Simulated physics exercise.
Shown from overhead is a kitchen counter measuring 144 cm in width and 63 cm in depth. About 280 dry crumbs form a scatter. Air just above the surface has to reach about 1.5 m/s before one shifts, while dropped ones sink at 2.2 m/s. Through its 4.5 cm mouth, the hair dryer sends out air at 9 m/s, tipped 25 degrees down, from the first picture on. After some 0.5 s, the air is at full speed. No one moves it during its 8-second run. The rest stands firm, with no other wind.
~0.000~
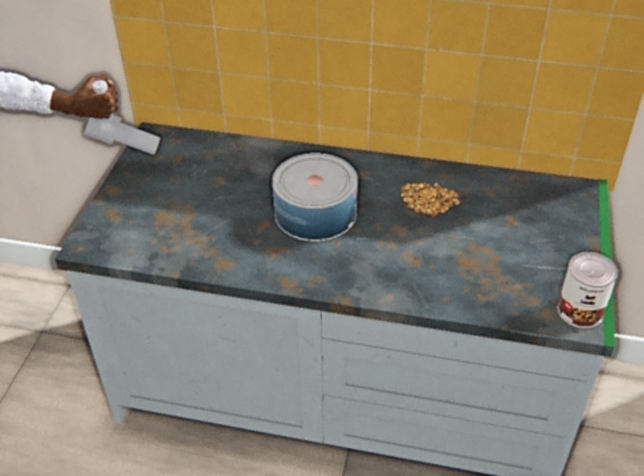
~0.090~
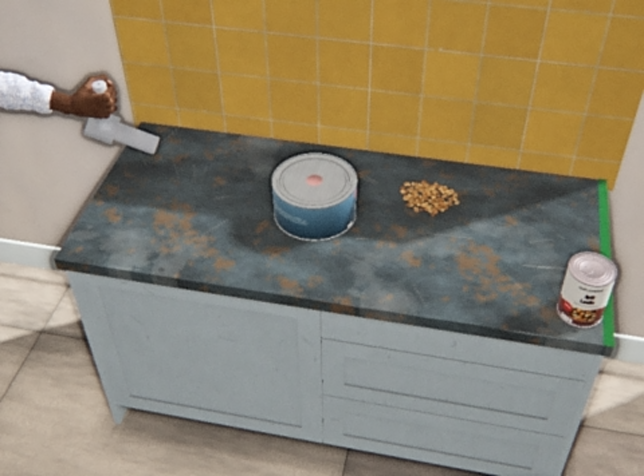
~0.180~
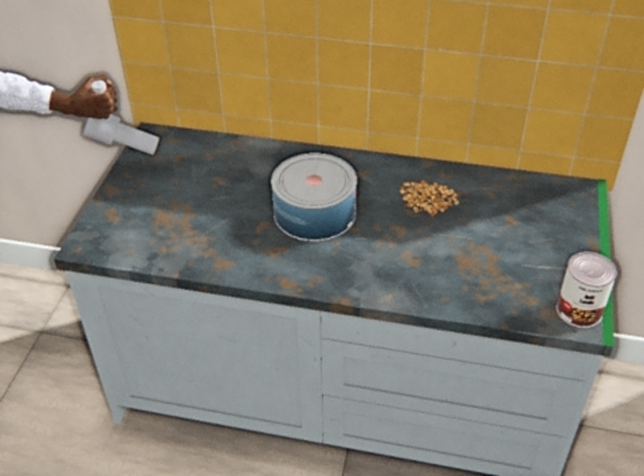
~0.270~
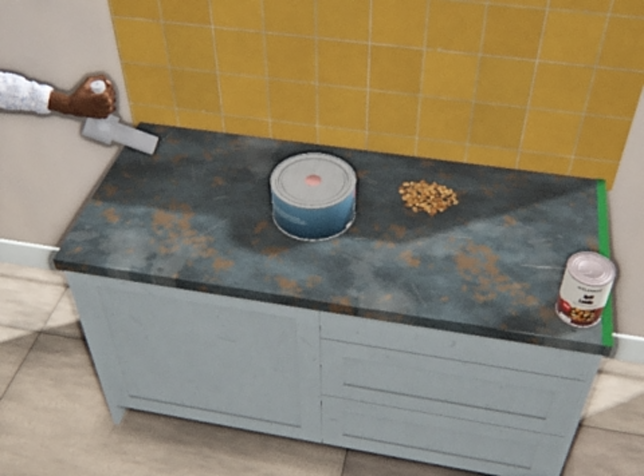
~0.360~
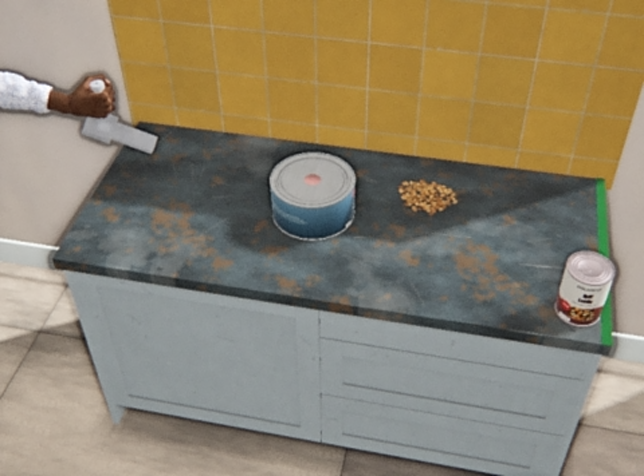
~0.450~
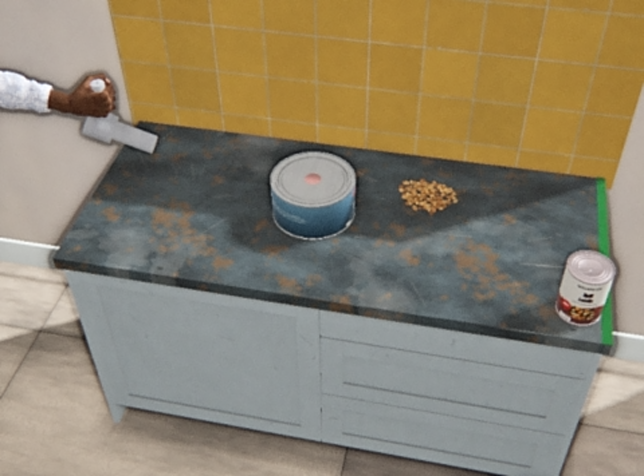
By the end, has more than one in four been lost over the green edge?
Yes.
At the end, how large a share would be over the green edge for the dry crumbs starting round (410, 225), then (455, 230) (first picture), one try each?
In turn: 0 per cent, 0 per cent.
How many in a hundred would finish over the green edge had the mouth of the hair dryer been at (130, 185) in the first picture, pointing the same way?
0 per cent, roughly.
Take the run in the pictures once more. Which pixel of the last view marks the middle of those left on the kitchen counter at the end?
(517, 227).
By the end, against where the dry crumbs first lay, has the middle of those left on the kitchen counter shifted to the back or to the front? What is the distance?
Toward the near side, roughly 5 cm.
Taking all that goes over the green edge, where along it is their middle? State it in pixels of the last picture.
Somewhere about (607, 205).
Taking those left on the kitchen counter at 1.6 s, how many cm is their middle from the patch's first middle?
I'd guess near 25 cm.
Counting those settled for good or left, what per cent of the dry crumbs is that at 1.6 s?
Close to 30 % of them.
After 1.6 s the count stands so, 40 % are over the green edge; the middle of those still in play is near (509, 214).
After 2.6 s the count stands so, 67 % are over the green edge; the middle of those still in play is near (495, 220).
After 4.4 s the count stands so, 71 % are over the green edge; the middle of those still in play is near (505, 223).
After 8.0 s, at the end, 73 % are over the green edge; the middle of those still in play is near (517, 227).
